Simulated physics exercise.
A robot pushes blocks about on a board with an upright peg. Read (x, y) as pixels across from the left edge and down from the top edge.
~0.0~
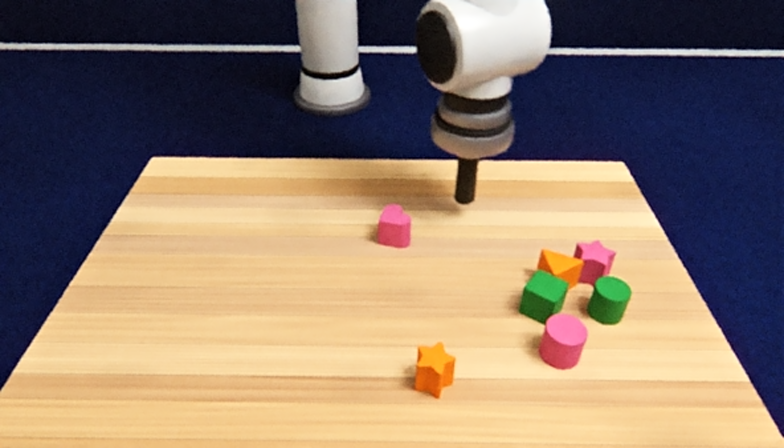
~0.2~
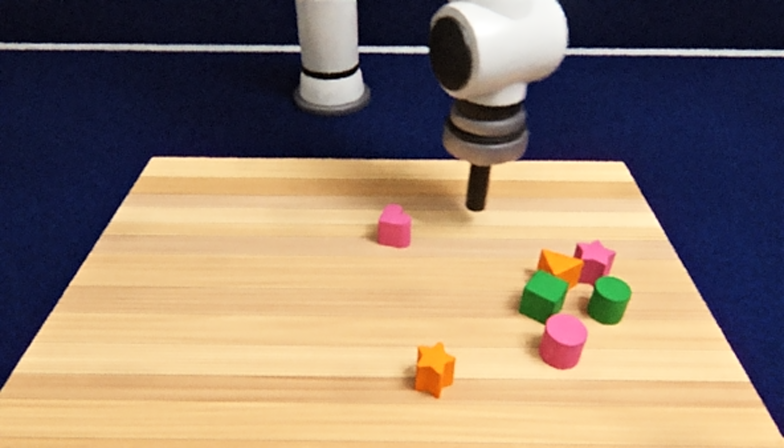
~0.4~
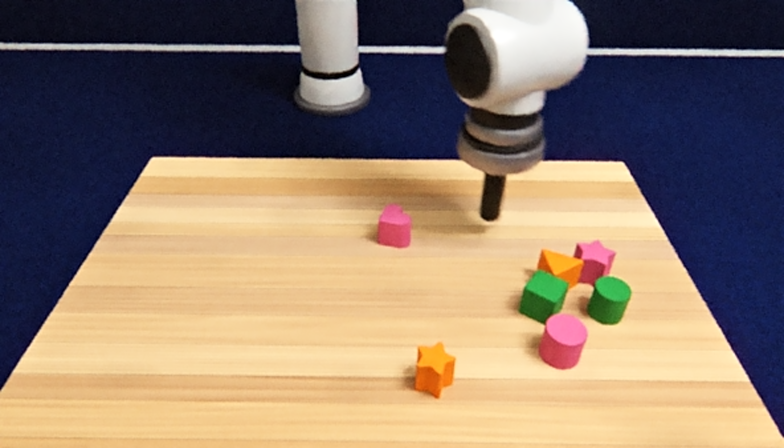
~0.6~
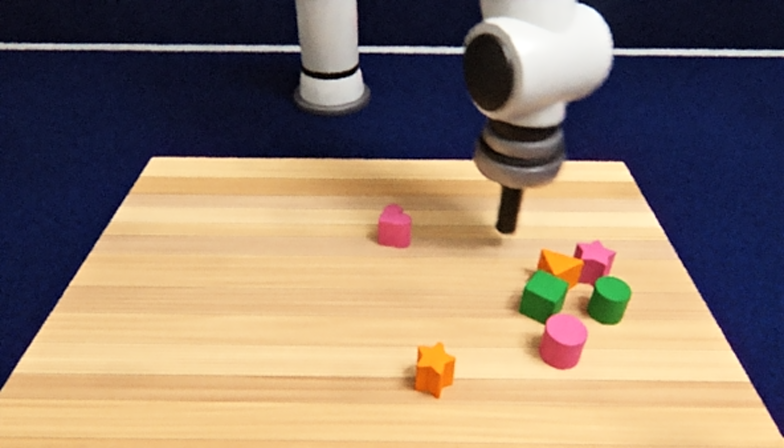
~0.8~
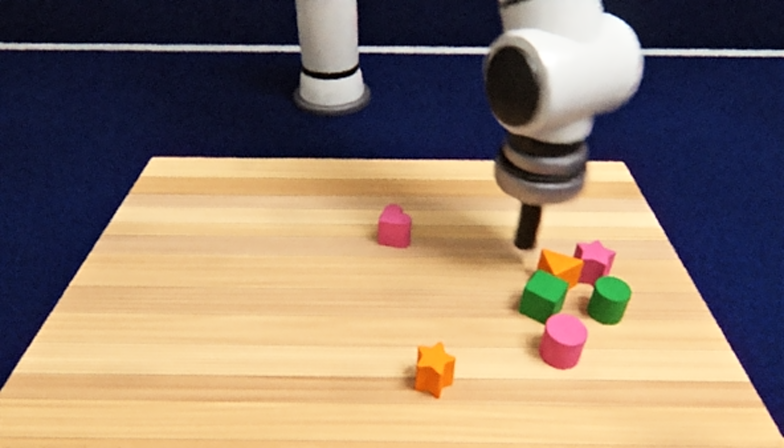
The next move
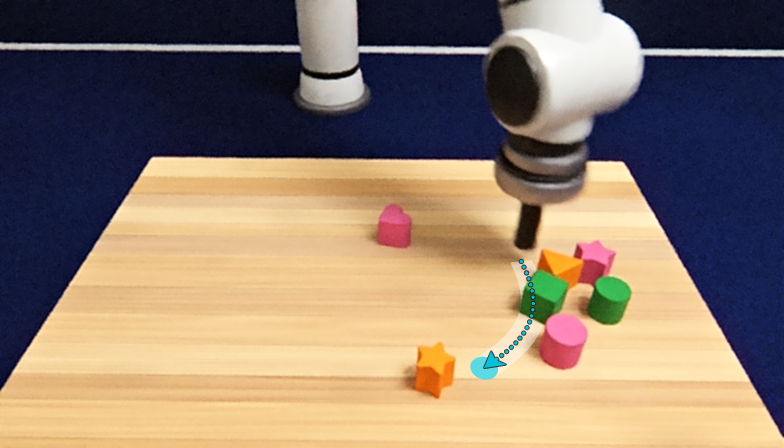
A white robot arm with a dark upright peg starts near the top of a wooden board, right of a pink heart block. It moves steadily right and toward the viewer, drawing close to the orange three-sided block in the cluster at right, while all the coloured blocks stay still.
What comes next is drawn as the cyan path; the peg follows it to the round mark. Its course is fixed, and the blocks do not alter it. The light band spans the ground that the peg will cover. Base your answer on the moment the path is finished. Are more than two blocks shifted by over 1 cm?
No, it doesn't check out.
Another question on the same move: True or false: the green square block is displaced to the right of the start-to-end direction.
My answer: False.
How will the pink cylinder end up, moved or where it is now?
That block slides.
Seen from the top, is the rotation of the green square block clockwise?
My answer is no.
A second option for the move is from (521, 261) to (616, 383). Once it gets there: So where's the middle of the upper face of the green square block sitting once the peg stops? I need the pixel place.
At the end it should sit near (548, 302).
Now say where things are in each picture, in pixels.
The first picture shows tip of the peg at (464, 200), middles of tops, green square block at (547, 285), orange three-sided block at (560, 261), pink cylinder at (567, 329).
The second picture shows peg at (476, 207), nothing pushed.
The third picture shows peg at (490, 217), nothing pushed.
The fourth picture shows peg at (506, 230), nothing pushed.
The fifth picture shows peg at (525, 246), green square block at (547, 285), orange three-sided block at (560, 261), pink cylinder at (567, 329).
The line goes from (521, 261) through (533, 298) and (522, 336) to (484, 368).
What follows on the original path. One third of the way, peg at (537, 282); green square block at (554, 298); pink cylinder at (569, 332).
Two thirds of the way, peg at (525, 320); green square block at (561, 320), turned 95° anticlockwise; pink cylinder at (591, 352).
At the end, peg at (487, 352); green square block at (561, 320), turned 95° anticlockwise; orange three-sided block unmoved; pink cylinder at (591, 352).
